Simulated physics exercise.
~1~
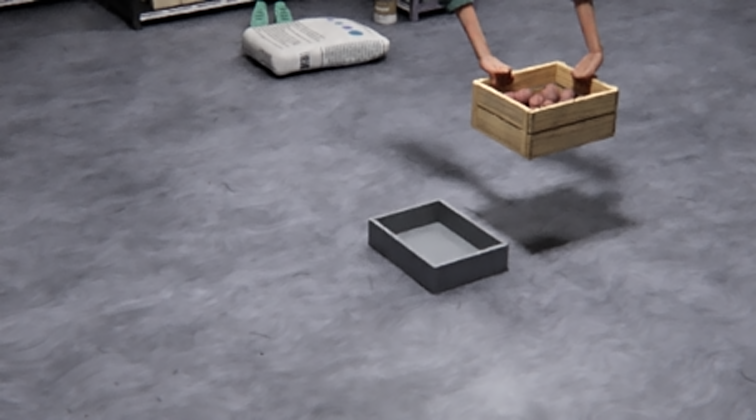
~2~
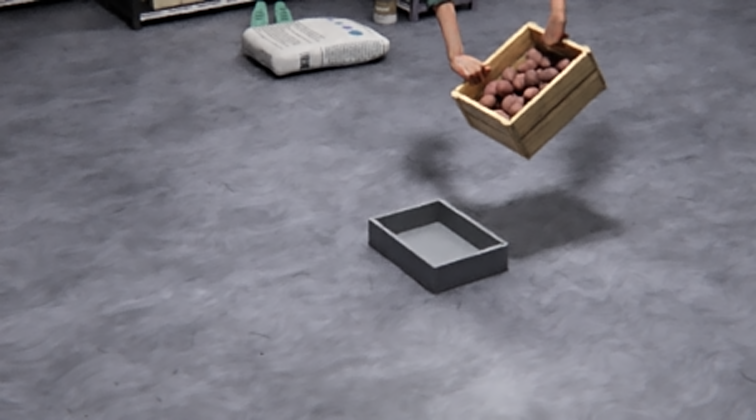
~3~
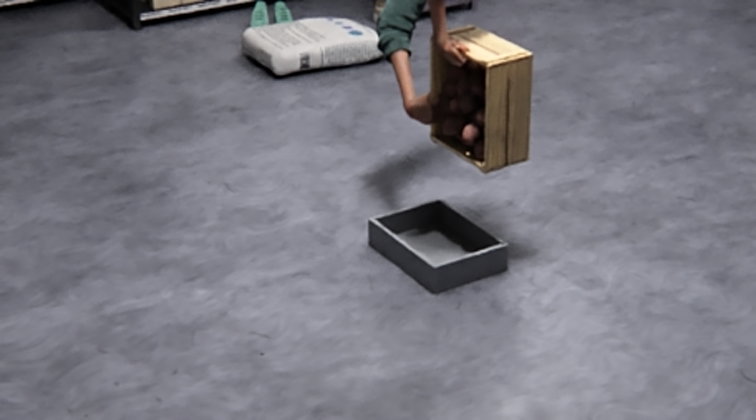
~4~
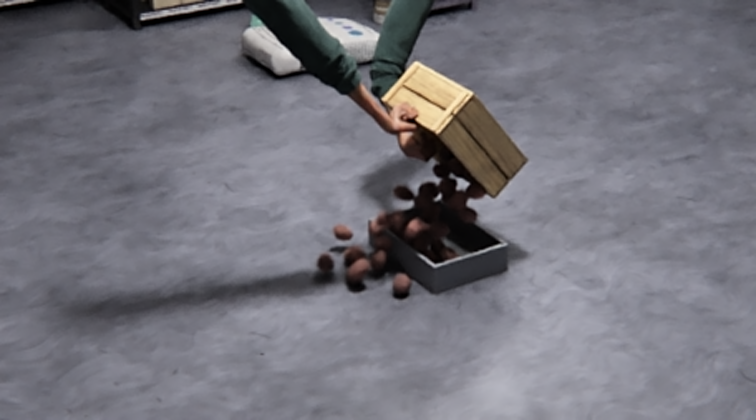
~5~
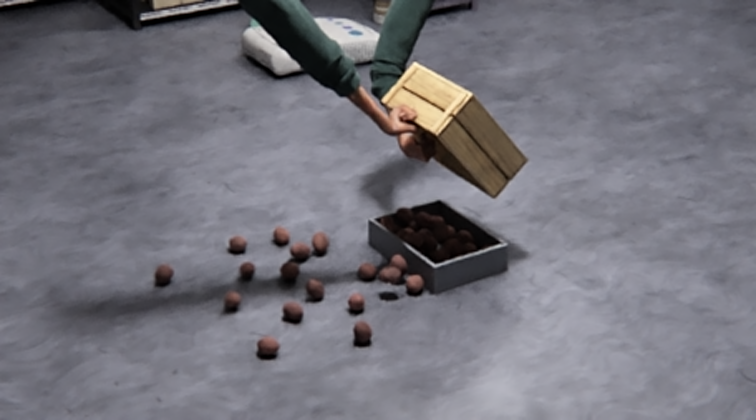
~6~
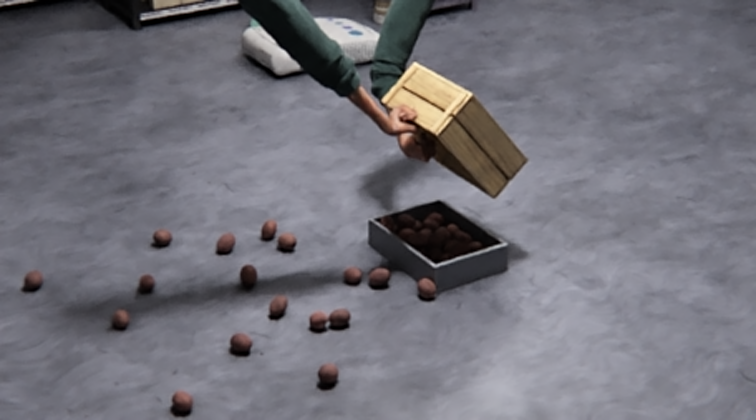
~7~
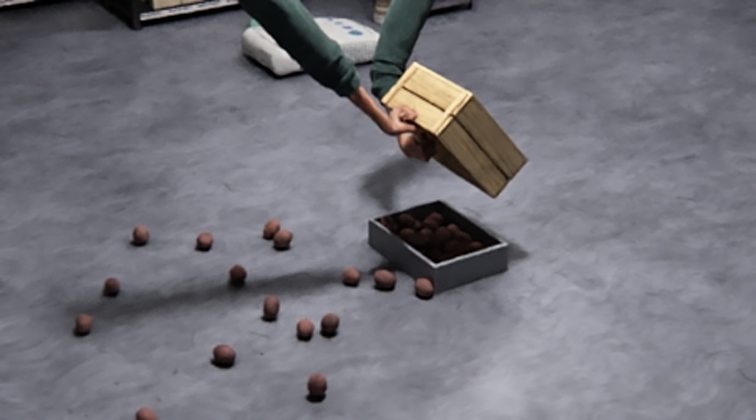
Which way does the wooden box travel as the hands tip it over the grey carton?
The wooden box moves to the left as the hands tip it.
Wooden box of red potatoes tipping over in two hands, pouring some into a grey carton while others scatter left across the floor.
